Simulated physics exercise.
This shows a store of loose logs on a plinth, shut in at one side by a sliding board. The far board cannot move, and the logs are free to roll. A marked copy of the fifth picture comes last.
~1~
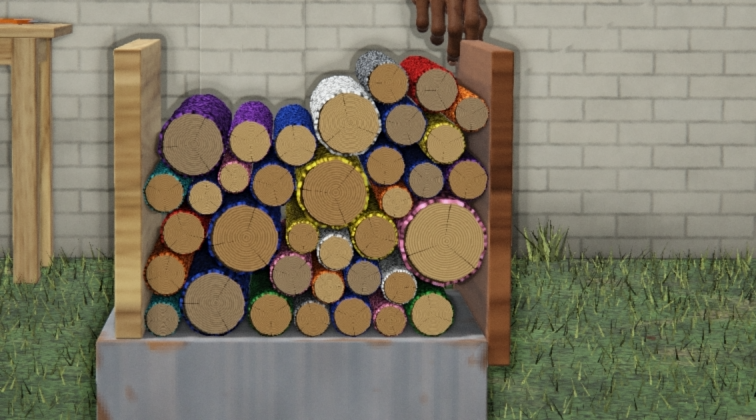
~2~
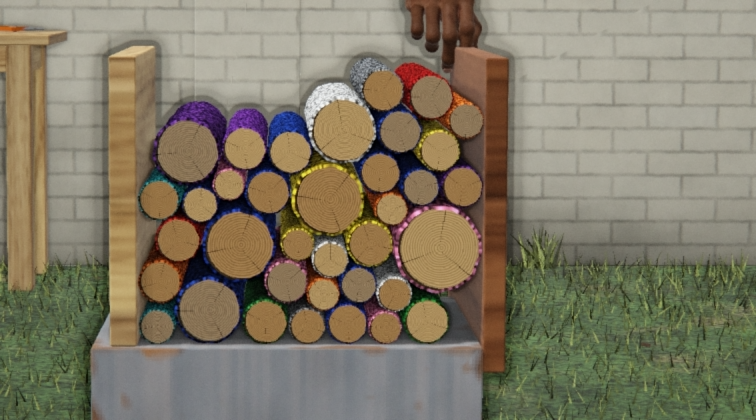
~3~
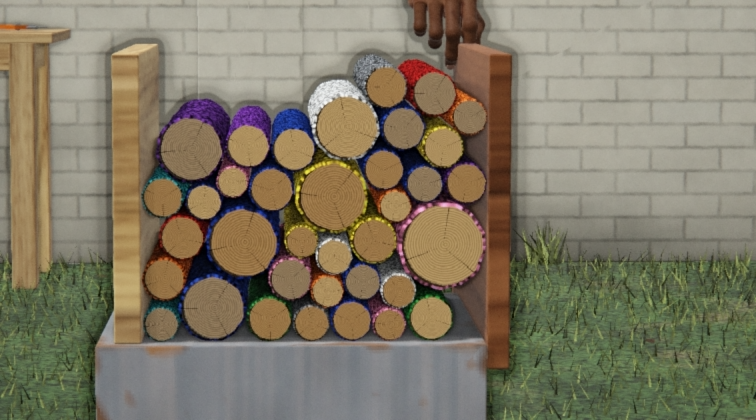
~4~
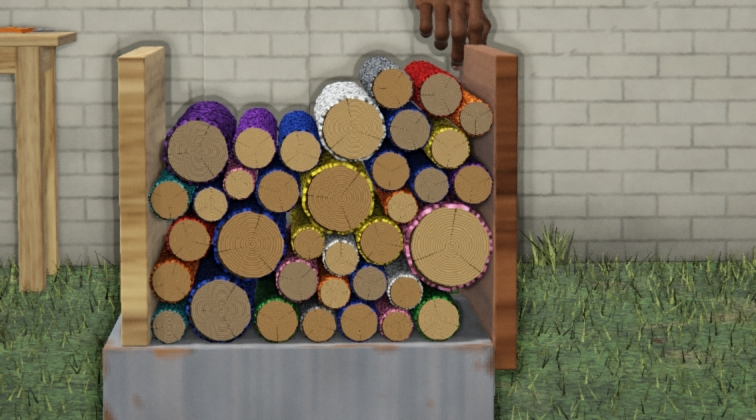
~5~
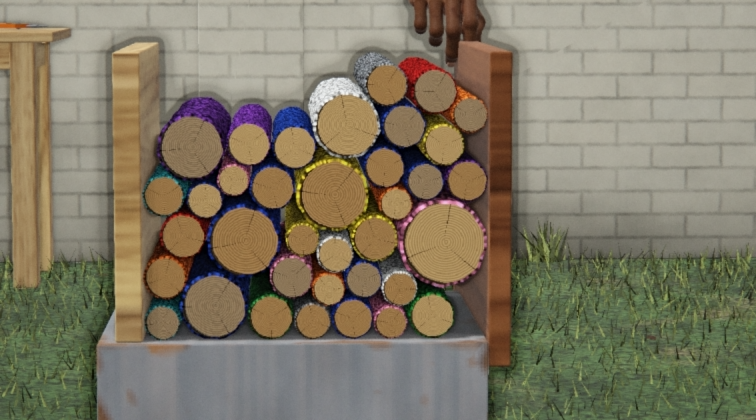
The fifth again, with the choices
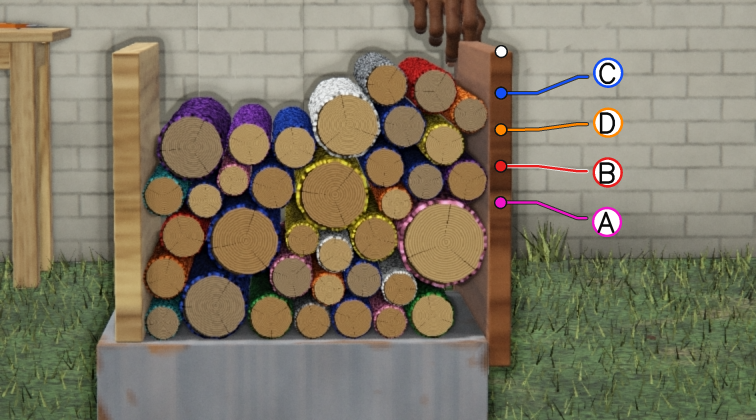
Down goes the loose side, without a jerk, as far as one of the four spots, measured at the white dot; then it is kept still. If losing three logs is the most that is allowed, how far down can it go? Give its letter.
It can be let down to A.
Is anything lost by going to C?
No.
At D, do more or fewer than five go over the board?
It loses fewer than five.
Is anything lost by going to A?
Yes, at A.
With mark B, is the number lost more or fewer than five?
At B, fewer than five.
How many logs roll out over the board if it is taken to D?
It comes to none.
On the copy, A at (500, 203); B at (500, 166); C at (501, 93); D at (501, 130); the white dot at (501, 52).
On A. First, top of the board (489, 122).
Then, top of the board (489, 201).
Finally, top of the board (489, 202), two out over the board.
By contrast, B none out over the board; C none out over the board; D none out over the board.
